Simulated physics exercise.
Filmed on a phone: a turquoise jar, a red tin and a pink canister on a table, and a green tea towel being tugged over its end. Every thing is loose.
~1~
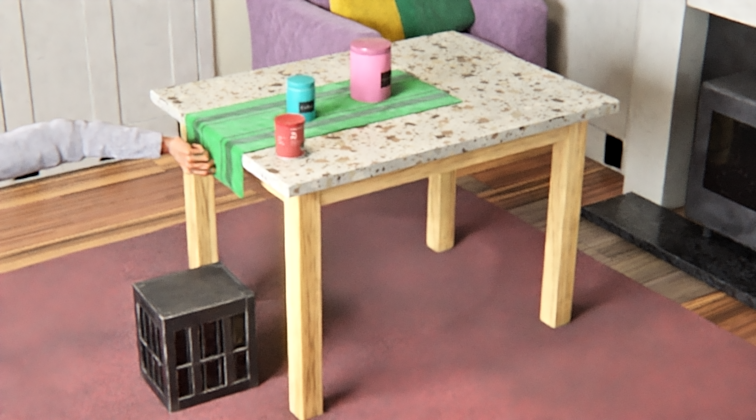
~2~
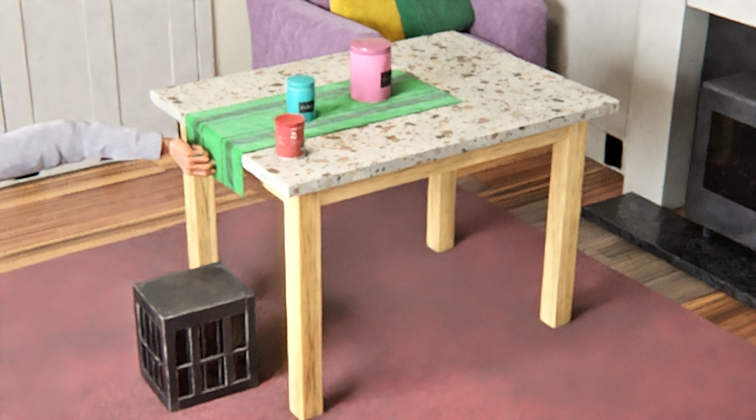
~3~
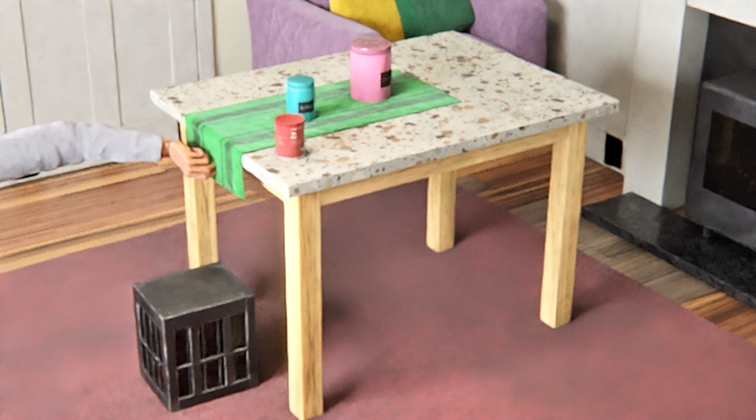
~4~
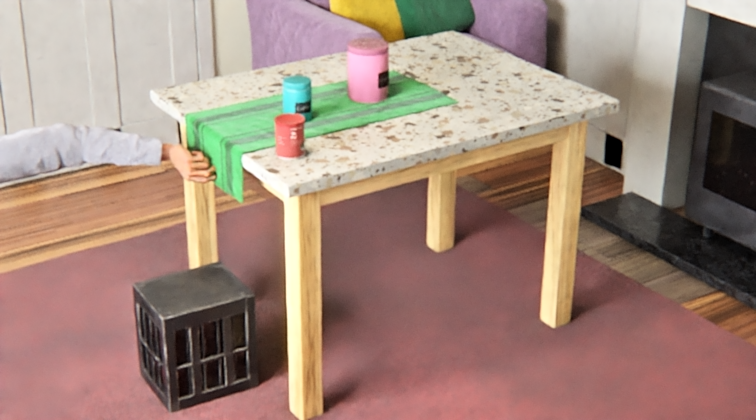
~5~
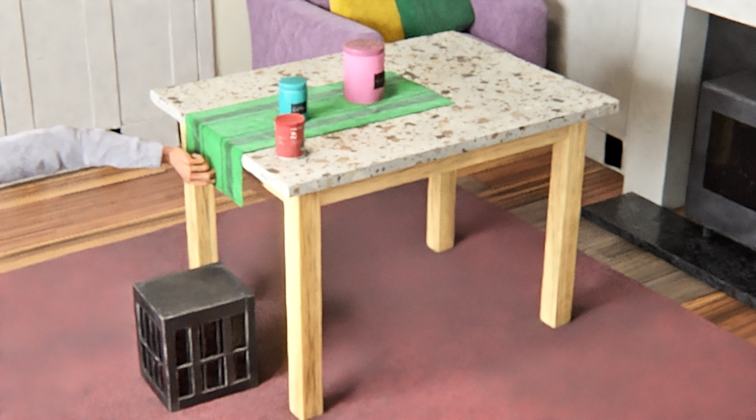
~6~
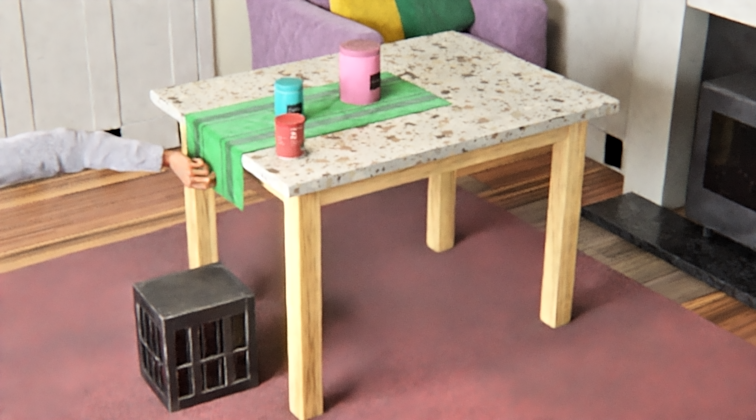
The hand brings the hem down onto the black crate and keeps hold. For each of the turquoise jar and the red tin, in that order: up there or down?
Result: Turquoise jar drops down, red tin remains up.
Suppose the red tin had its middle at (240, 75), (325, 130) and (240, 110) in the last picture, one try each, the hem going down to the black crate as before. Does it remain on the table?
At the first place it does not leave, at the second it does not leave, and at the third it ends up off.
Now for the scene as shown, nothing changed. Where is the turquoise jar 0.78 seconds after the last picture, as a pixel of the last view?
I'd say close to (254, 109).
Then, 0.78 s after the last picture, hem going down; jar carried along near (254, 109); tin unmoved.
Then, 1.66 s after the last picture, hem going down; jar tipping at the edge near (196, 145); tin unmoved.
At rest, hem on the crate; jar down below near (177, 266); tin unmoved. The turquoise jar goes over the edge and the red tin keeps clear of the edge.
